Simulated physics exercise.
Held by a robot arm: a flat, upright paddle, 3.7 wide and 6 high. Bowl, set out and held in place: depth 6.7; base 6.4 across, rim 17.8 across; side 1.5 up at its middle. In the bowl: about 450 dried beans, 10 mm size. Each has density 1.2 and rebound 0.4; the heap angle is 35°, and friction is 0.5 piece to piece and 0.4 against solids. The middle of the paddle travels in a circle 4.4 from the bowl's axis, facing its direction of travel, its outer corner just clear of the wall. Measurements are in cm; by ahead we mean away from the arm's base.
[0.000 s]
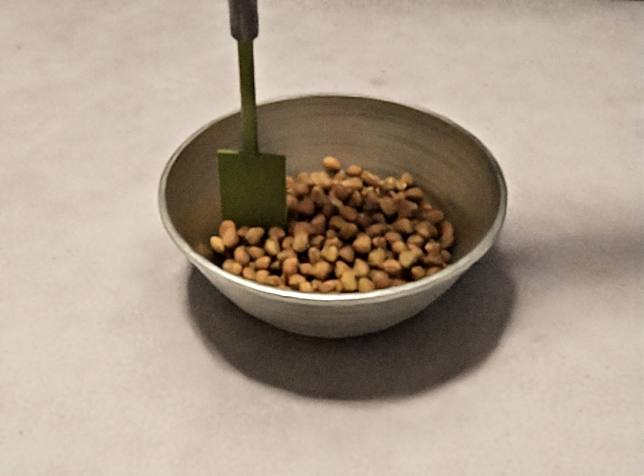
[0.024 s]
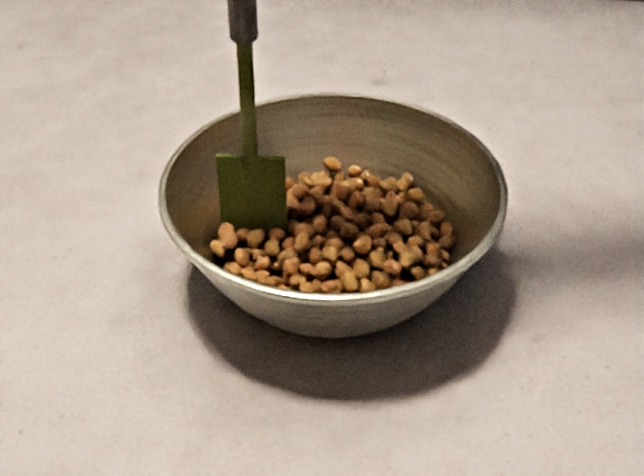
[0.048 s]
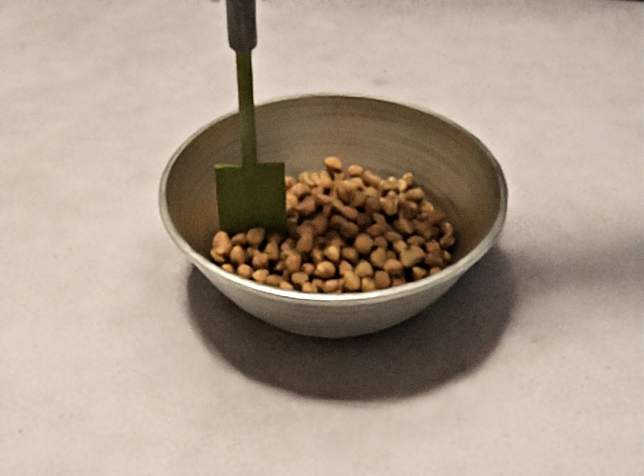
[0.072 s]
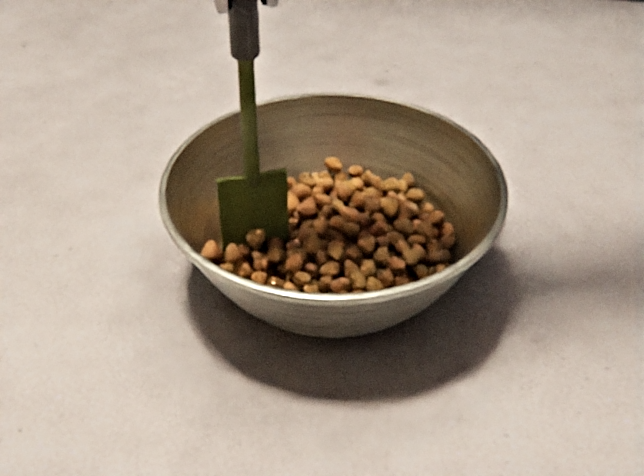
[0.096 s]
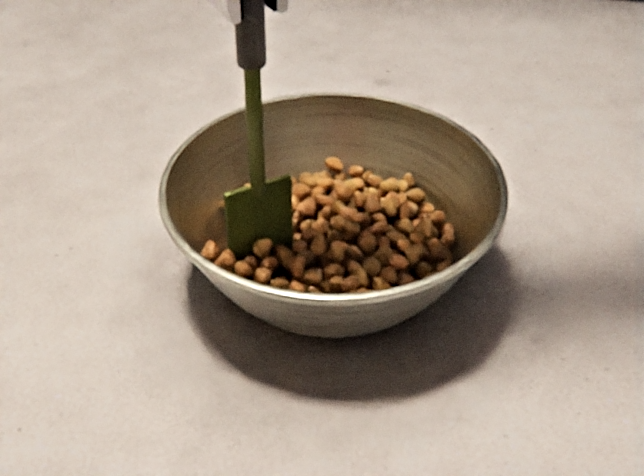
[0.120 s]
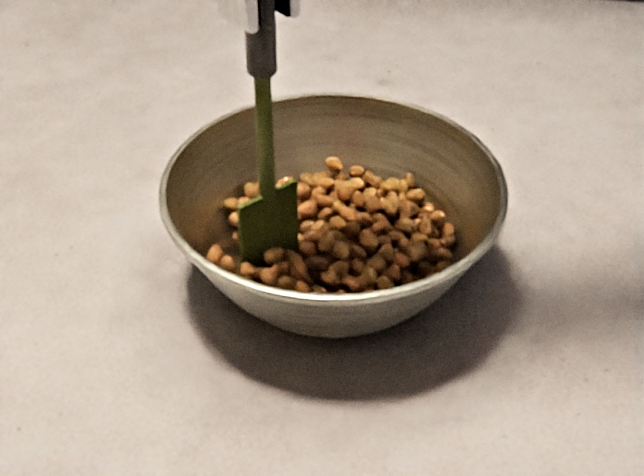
A green paddle moves slowly down the left side of a bowl, pushing brown beans.
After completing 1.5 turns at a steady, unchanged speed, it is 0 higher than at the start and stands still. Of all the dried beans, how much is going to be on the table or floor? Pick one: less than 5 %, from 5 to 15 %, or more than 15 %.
From 5 to 15 %.
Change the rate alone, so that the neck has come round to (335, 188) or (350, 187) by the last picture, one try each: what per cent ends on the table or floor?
Roughly 35 per cent on the first try and 40 per cent on the second.
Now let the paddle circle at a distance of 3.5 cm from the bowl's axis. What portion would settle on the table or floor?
It would be close to 0 per cent then.
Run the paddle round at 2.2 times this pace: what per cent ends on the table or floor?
I'd say about 40 %.
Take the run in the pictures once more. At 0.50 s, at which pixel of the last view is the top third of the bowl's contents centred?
About (350, 145) in the last picture.
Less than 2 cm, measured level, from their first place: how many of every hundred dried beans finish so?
About 10 per cent.
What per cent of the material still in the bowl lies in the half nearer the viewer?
Close to 35 in a hundred.
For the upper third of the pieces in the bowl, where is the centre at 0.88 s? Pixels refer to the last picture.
In the last picture it sits around (333, 278).
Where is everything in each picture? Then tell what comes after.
The first picture shows the paddle neck at (250, 130), 0° round; upper third of the load around (339, 232), from x 220 to 445, top at y 165; 446 in the bowl.
The second picture shows the paddle neck at (249, 133), 4° round; upper third of the load around (339, 233), from x 220 to 445, top at y 165.
The third picture shows the paddle neck at (248, 141), 14° round; upper third of the load around (337, 240), from x 220 to 445, top at y 165.
The fourth picture shows the paddle neck at (251, 151), 26° round; upper third of the load around (340, 245), from x 210 to 445, top at y 165.
The fifth picture shows the paddle neck at (257, 160), 38° round; upper third of the load around (341, 248), from x 210 to 445, top at y 165.
The sixth picture shows the paddle neck at (266, 169), 50° round; upper third of the load around (345, 254), from x 215 to 445, top at y 165; 446 in the bowl.
After 0.50 s, 242° round, highest piece 8 above the table; 446 in the bowl.
After 0.88 s, 74° round, highest piece 9 above the table; 425 in the bowl, 13 on the table or floor, 8 in flight or on the tool.
After 1.27 s, 180° round, highest piece 7 above the table; 411 in the bowl, 35 on the table or floor.
After 1.97 s, 180° round, highest piece 7 above the table; 411 in the bowl, 35 on the table or floor.
In the end, 411 in the bowl, 35 on the table or floor. That is 8 % on the table or floor.
